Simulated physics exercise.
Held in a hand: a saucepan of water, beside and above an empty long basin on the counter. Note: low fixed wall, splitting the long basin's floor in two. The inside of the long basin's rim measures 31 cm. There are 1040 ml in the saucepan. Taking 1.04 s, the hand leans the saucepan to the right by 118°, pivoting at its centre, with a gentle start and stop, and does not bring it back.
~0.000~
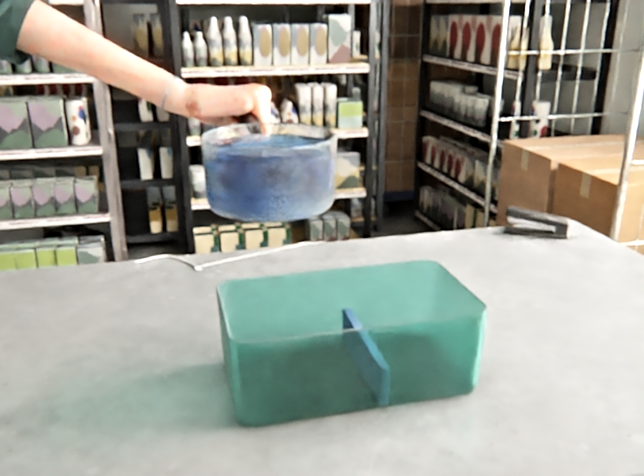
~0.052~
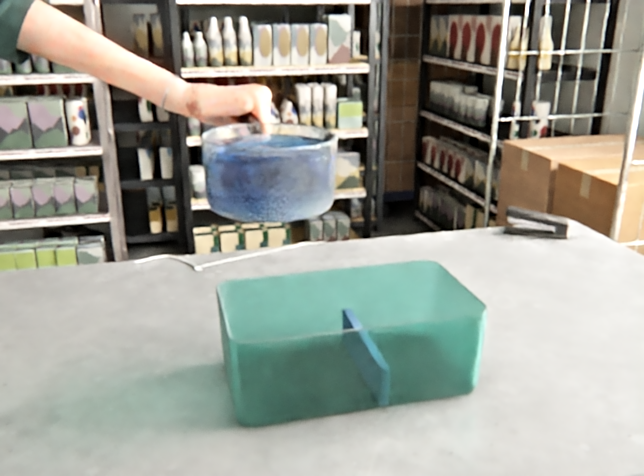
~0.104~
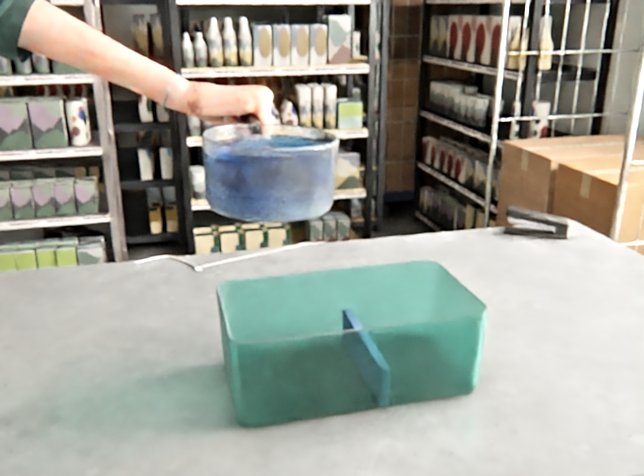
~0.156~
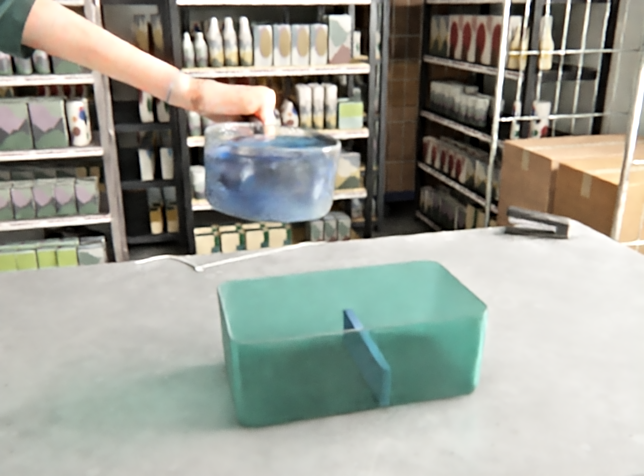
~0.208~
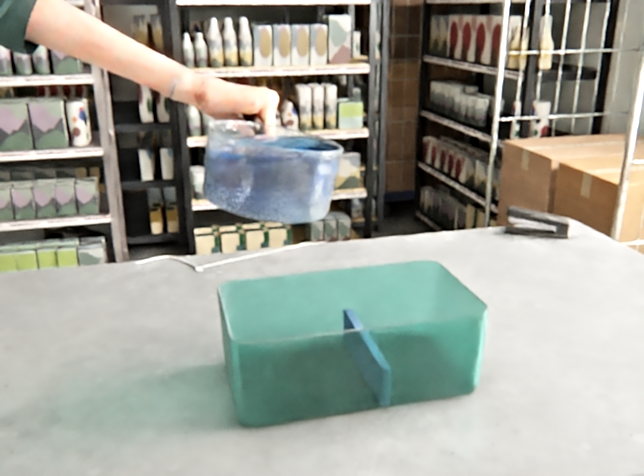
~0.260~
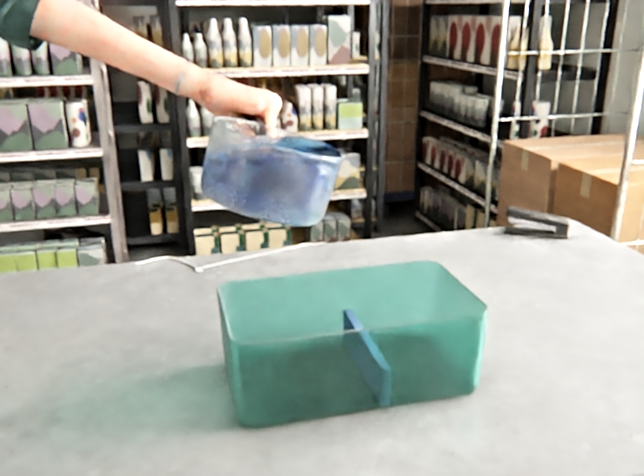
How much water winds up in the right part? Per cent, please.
About 70 per cent.
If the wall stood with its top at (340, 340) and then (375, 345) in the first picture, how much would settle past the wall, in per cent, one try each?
It comes to 85 per cent, and then 50 per cent.
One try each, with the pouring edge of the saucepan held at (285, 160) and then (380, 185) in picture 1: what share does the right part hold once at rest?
Near 10 in a hundred on the first go and near 80 in a hundred on the second.
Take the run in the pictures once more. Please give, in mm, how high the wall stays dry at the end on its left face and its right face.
Left about 40 mm, while the right is about 14 mm.
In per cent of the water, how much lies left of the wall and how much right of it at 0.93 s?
Around 18 percent on the left and 70 on the right.
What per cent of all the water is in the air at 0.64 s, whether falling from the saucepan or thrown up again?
Roughly 40 percent.
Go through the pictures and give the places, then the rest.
In the first picture, tilt 0°; pouring edge (333, 134); surface from (204, 149) to (330, 142); the long basin's rim runs from (223, 311) to (461, 284); the wall's top is at (364, 337).
In the second picture, tilt 1°; pouring edge (333, 135); surface from (204, 148) to (330, 143).
In the third picture, tilt 3°; pouring edge (335, 138); surface from (206, 148) to (331, 144).
In the fourth picture, tilt 6°; pouring edge (337, 142); surface from (207, 147) to (333, 144).
In the fifth picture, tilt 11°; pouring edge (338, 147); surface from (208, 150) to (335, 145).
In the sixth picture, tilt 17°; pouring edge (339, 155); surface from (210, 150) to (338, 151); 1 per cent is over the edge.
Then, 0.64 s in, the tilt is 81° and 40 per cent is still to pour, 1 is left of the wall and 18 right of it.
Then, 0.93 s in, the tilt is 115° and 4 per cent is still to pour, 17 is left of the wall and 70 right of it.
Then, 1.22 s in, the tilt is 118° and 0 per cent is still to pour, 29 is left of the wall and 70 right of it.
Then, 1.54 s in, the tilt is 118° and 0 per cent is still to pour, 29 is left of the wall and 70 right of it.
Finally, 29 per cent lies left of the wall, 70 right of it and 1 outside.
